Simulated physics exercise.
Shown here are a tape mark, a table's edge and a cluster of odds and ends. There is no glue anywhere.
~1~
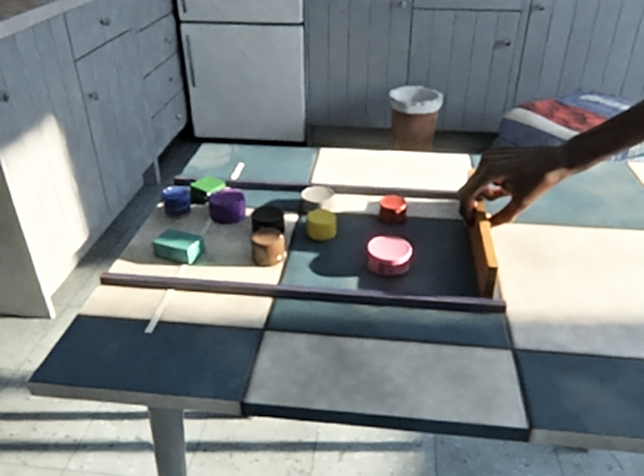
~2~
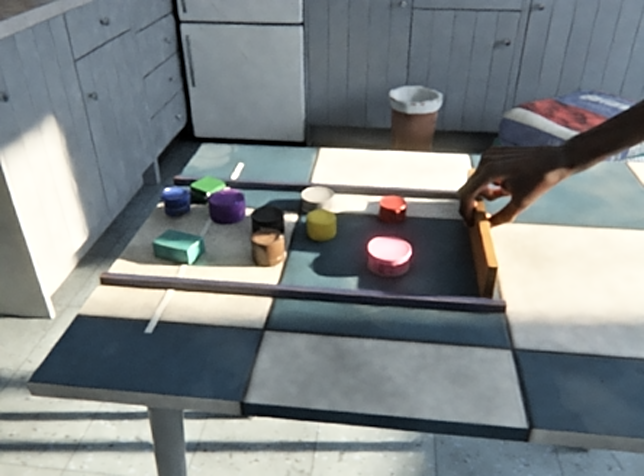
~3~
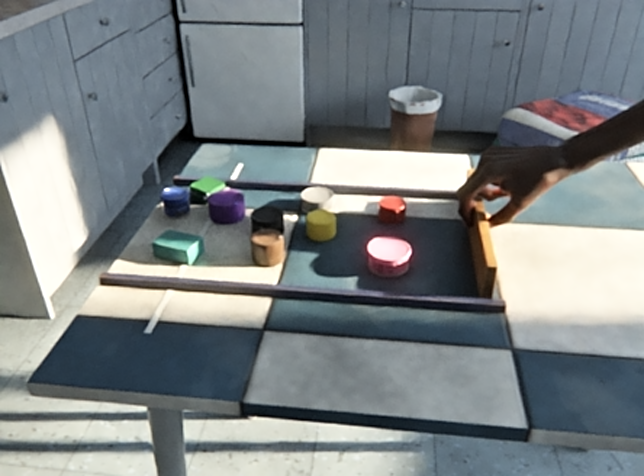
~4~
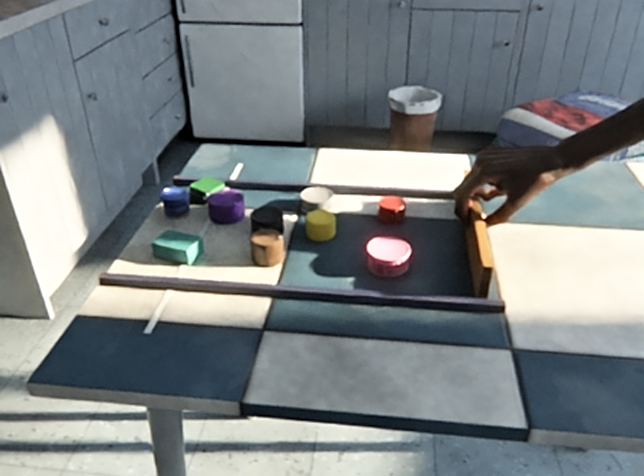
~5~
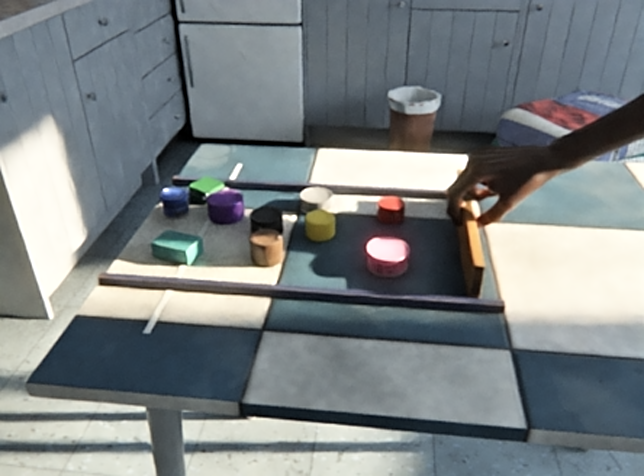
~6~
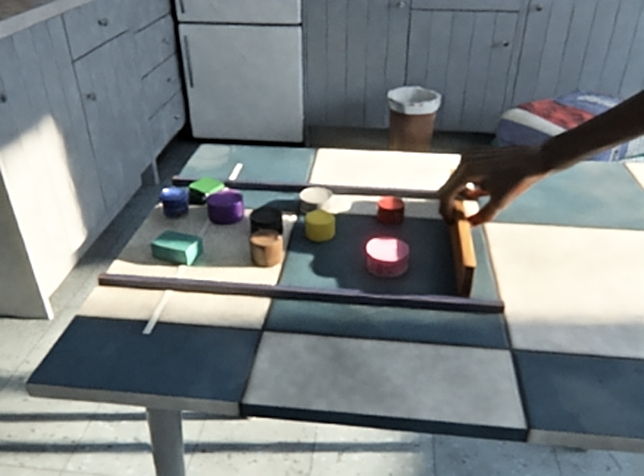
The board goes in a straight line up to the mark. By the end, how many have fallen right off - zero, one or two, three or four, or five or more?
By the end, one or two have.
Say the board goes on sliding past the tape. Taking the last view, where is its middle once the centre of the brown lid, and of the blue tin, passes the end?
Middle approx. at (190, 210), then approx. at (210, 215).
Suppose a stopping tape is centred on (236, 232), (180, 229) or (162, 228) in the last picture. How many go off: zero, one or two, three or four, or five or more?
Place by place: No fall at all, then three or four, then five or more.
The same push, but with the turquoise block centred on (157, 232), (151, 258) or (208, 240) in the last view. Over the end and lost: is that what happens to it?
In order, it goes down; holds its place; holds its place.
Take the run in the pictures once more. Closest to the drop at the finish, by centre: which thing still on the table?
That'd be the brown lid, foremost of the lot.
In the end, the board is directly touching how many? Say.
My count gives 4.
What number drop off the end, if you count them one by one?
Result: A total of 2.
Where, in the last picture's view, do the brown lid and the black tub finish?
Near (134, 241) and (157, 228).
Soon after, none off yet; blue tin at rest near (175, 204); green case at rest near (207, 192); turquoise block at rest near (177, 248).
After that, none off yet; blue tin at rest near (175, 204); green case at rest near (207, 192); turquoise block at rest near (176, 247).
In the end, the number that fall off is one or two; gone, turquoise block and blue tin.
